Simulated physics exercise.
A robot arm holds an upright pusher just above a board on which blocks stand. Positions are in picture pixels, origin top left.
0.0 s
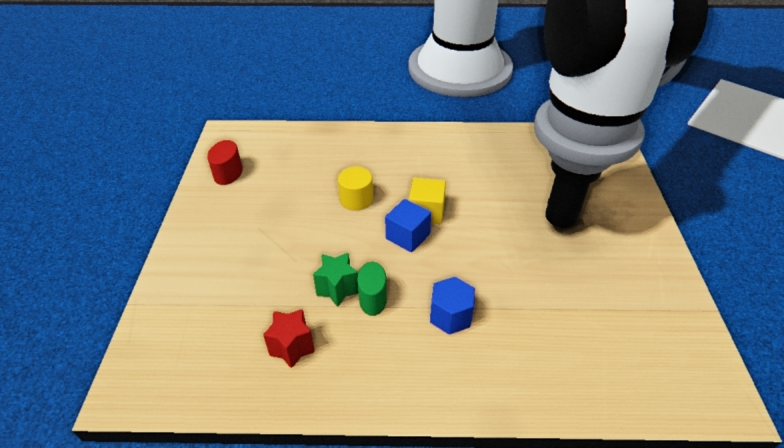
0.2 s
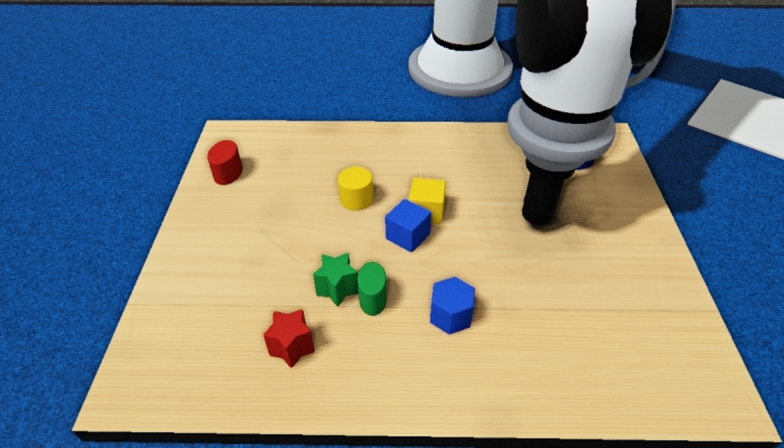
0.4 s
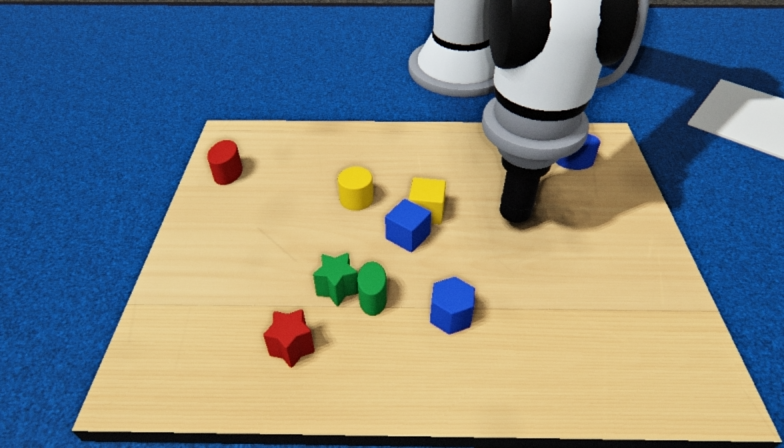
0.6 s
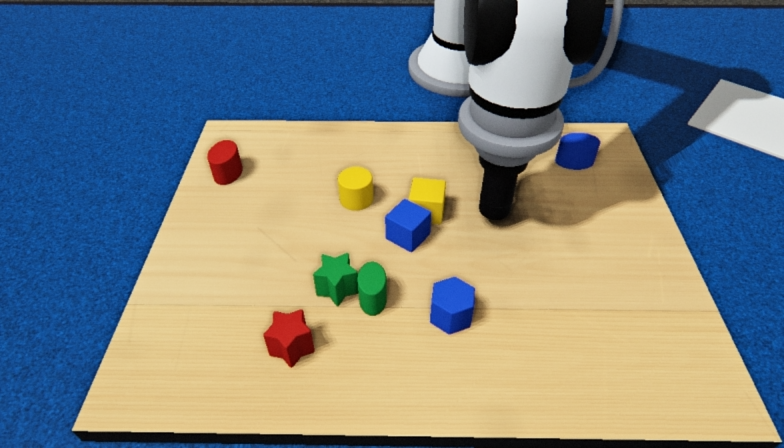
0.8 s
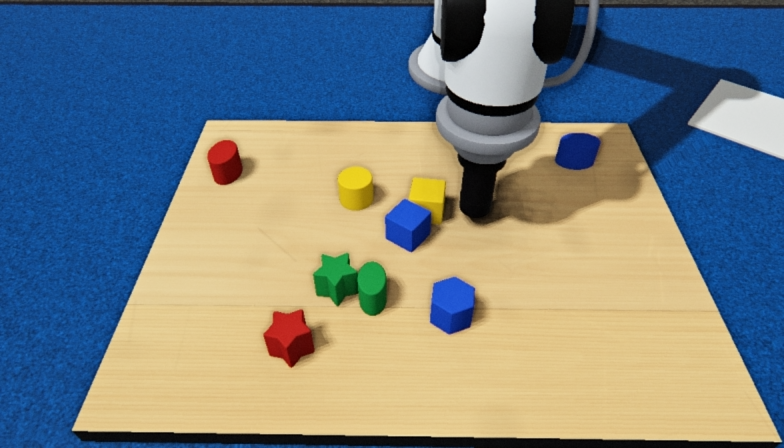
A robot arm with a black pusher moved steadily left above a wooden board, uncovering a blue block behind it and nearing the yellow and blue square blocks, while all the blocks stayed still.
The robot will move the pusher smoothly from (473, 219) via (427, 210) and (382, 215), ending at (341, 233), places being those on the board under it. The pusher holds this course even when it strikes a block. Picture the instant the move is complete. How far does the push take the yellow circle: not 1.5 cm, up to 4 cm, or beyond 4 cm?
Long: Over 4 cm.
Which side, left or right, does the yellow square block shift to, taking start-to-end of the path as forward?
It gets pushed right.
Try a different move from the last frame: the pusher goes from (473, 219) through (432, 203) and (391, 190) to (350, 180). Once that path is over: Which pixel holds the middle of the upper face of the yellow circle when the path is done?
Put as a pixel place, it's (336, 178).
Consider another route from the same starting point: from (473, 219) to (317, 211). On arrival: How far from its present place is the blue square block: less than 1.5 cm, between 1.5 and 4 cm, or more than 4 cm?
That one ends up within 1.5 cm of where it is now.
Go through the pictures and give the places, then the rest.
Tip of the pusher at (561, 218), middles of tops, green star-shaped block at (335, 267), yellow circle at (355, 177), blue square block at (408, 213), yellow square block at (428, 189), in the first picture.
Pusher at (537, 215), nothing pushed, in the second picture.
Pusher at (515, 213), nothing pushed, in the third picture.
Pusher at (494, 210), nothing pushed, in the fourth picture.
Pusher at (475, 208), green star-shaped block at (335, 267), yellow circle at (355, 177), blue square block at (408, 213), yellow square block at (428, 189), in the fifth picture.
What follows on the original path. One third of the way, pusher at (428, 199); yellow square block at (396, 184).
Two thirds of the way, pusher at (382, 204); yellow circle at (325, 170); blue square block at (403, 216), turned 25° anticlockwise; yellow square block at (352, 182), turned 30° clockwise.
At the end, pusher at (340, 222); green star-shaped block unmoved; yellow circle at (319, 167); blue square block at (403, 216), turned 25° anticlockwise; yellow square block at (340, 183), turned 45° clockwise.
